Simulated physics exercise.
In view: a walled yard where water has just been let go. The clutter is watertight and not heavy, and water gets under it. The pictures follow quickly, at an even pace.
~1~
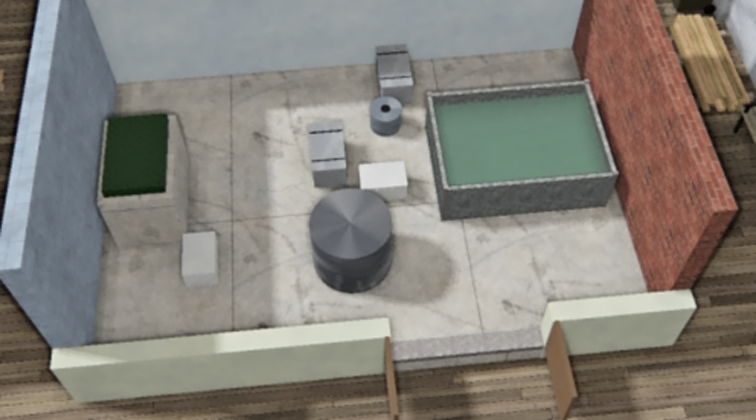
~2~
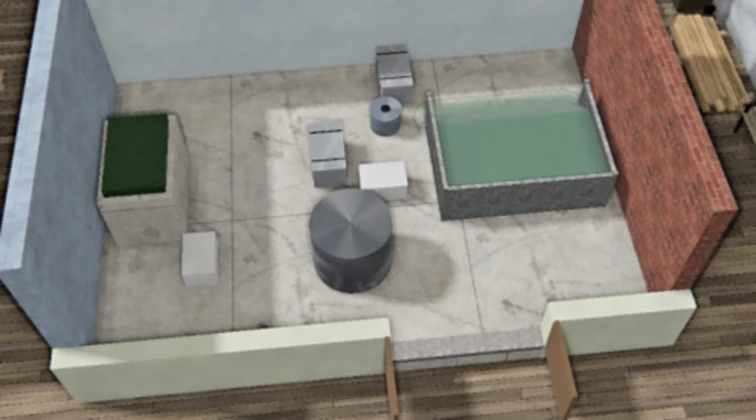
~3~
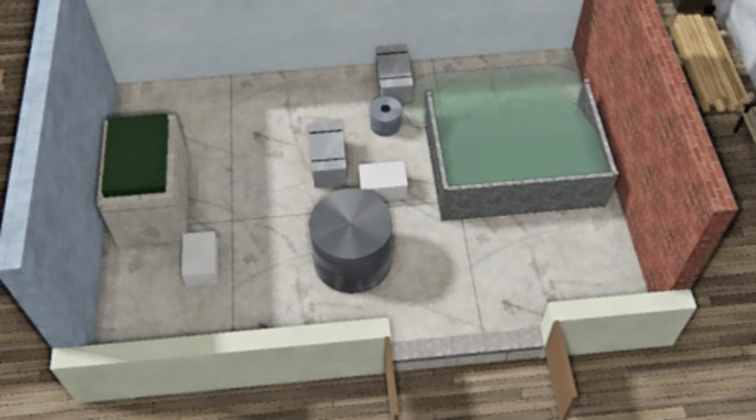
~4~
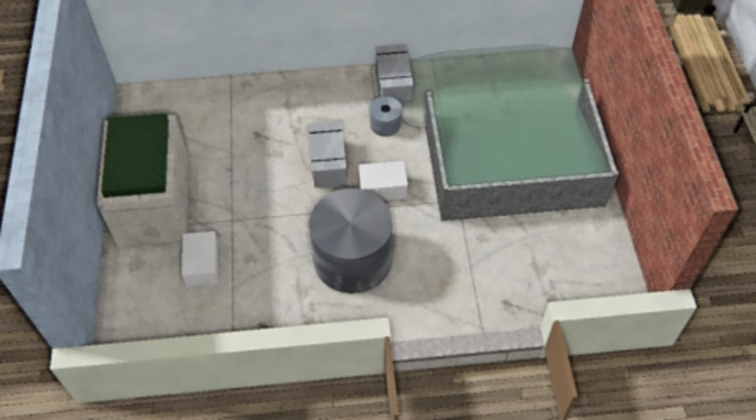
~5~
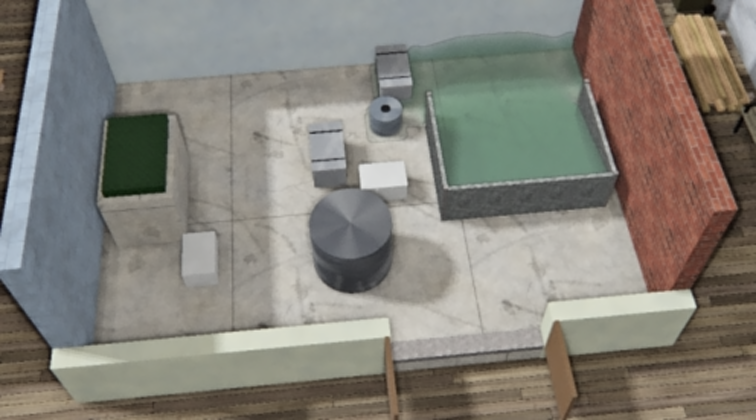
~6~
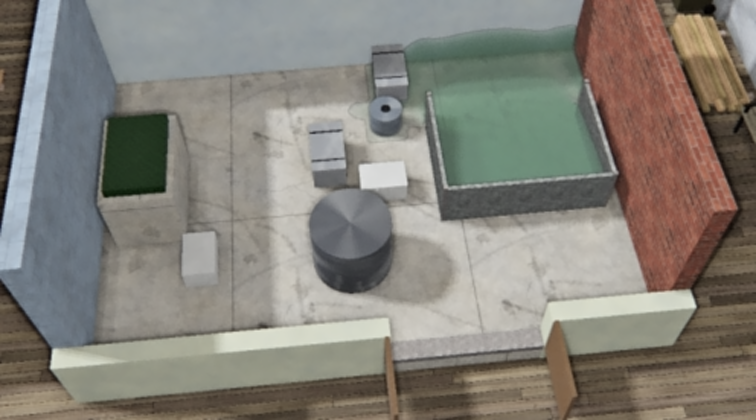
Green water slips over the back edge of a grey stone tank at the right of a walled yard, seen from a high, still viewpoint. A dark grey drum, pale boxes and a small ring-topped cylinder stand mid-yard, with a green-topped block at left and a red brick wall at right. The water spreads behind the tank and leftward, and the banded grey trunk at the back shifts slightly left.
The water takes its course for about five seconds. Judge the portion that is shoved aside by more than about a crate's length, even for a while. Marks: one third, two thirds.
It is from one to two thirds.
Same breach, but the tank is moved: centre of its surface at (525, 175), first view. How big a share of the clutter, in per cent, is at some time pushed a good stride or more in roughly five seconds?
About 60 per cent.
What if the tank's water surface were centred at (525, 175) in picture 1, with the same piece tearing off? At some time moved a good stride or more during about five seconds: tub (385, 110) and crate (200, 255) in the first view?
As listed: Swept aside, less than that.
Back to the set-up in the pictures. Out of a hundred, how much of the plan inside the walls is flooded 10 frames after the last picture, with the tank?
Close to 40 %.
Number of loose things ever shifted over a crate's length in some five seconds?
It comes to 3.
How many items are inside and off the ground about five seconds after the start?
The number is 0.
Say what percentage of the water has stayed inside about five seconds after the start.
I make it 100 per cent.
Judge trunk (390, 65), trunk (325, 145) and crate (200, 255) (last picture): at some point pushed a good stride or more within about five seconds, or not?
As listed: Moved that far, that far or more, not that far.
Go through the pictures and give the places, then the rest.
The first frame shows a trunk at (394, 65) rests on the ground; a crate at (383, 175), on the bottom; 0 of 5 have shifted.
The second frame shows a trunk at (394, 65) rests on the ground; a crate at (383, 175), on the bottom; 0 of 5 have shifted.
The third frame shows a trunk at (394, 65), on the bottom; a crate at (383, 175) rests on the ground; 0 of 5 have shifted.
The fourth frame shows a trunk at (394, 65), on the bottom; a crate at (383, 175), on the bottom; 0 of 5 have shifted.
The fifth frame shows a trunk at (393, 65) rests on the ground; a crate at (383, 175) rests on the ground; 0 of 5 have shifted.
The sixth frame shows a trunk at (390, 65) rests on the ground, close to its start; a crate at (383, 175) rests on the ground; 1 of 5 have shifted.
A moment on, 0 of 5 are well off their spots; 0 afloat.
Next, 1 of 5 are well off their spots; 0 afloat.
Later, 3 of 5 are well off their spots; 0 afloat.
In the end, 3 of 5 are well off their spots, and 3 have been at some point; 0 afloat.
